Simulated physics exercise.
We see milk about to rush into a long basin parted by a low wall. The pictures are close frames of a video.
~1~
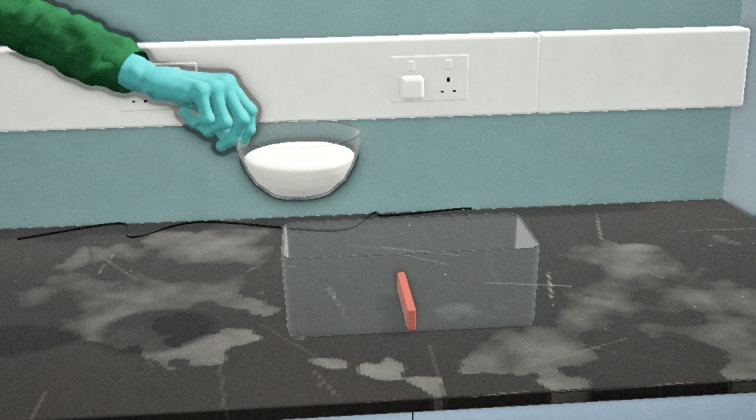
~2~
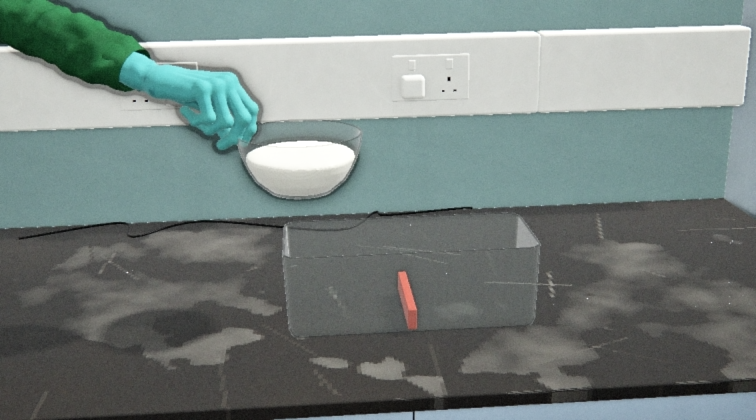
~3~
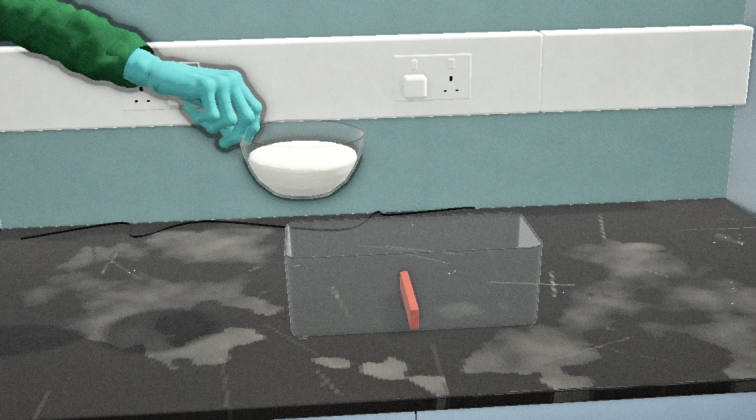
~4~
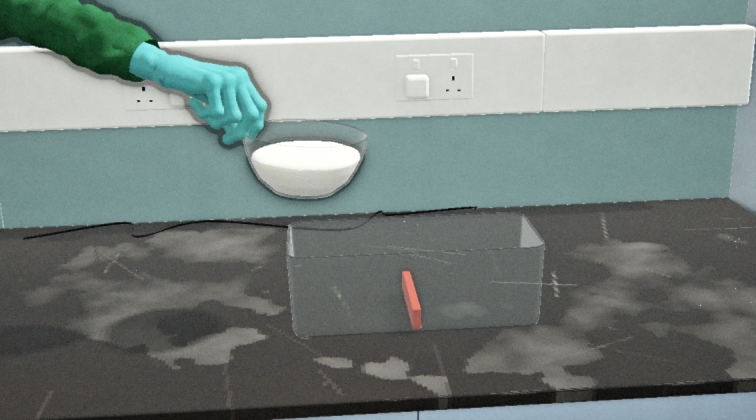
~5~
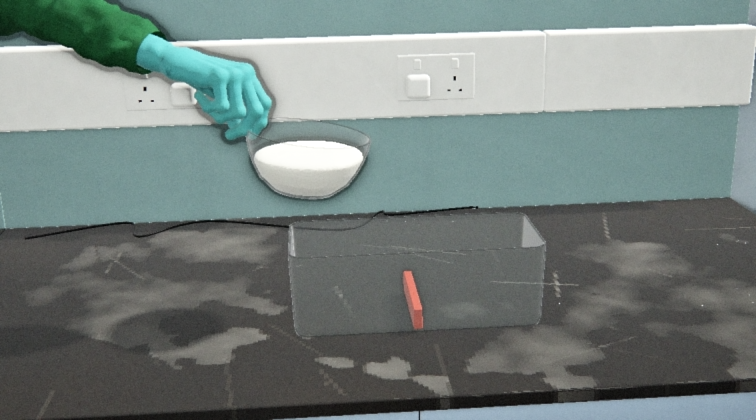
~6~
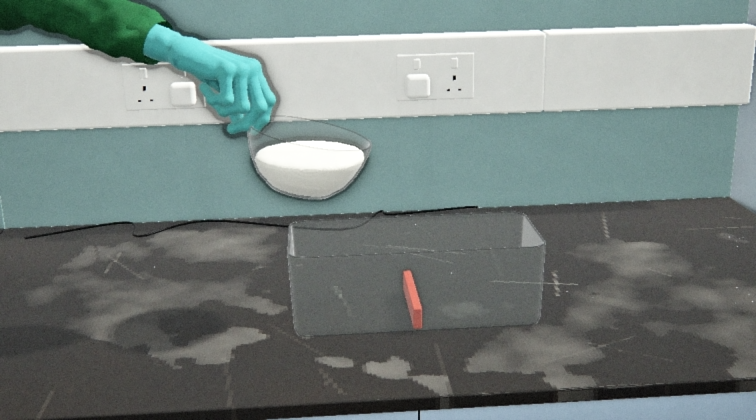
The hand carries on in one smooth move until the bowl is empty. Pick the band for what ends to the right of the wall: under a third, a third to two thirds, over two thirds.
The share right of the wall is between a third and two thirds.
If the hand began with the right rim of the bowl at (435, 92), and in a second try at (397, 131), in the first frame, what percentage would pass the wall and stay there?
About 90 and 75 per cent.
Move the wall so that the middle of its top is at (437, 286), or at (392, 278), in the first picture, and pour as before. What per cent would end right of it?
The first gives 10 %, the second 60 %.
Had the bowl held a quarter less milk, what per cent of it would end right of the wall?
Close to 25 per cent.
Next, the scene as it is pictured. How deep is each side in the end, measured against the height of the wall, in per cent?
Left: 50 %. Right: 40 %.
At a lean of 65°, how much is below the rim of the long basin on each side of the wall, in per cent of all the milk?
Some 10 per cent left and 10 right.
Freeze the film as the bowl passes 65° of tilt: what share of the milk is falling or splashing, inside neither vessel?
Close to 30 per cent.
A moment on, the tilt is 65° and 55 per cent is still to pour, 9 is left of the wall and 8 right of it.
Next, the tilt is 98° and 2 per cent is still to pour, 54 is left of the wall and 40 right of it.
Then the tilt is 106° and 0 per cent is still to pour, 58 is left of the wall and 42 right of it.
Later the tilt is 106° and 0 per cent is still to pour, 58 is left of the wall and 42 right of it.
In the end 58 per cent lies left of the wall, 42 right of it and 0 outside.
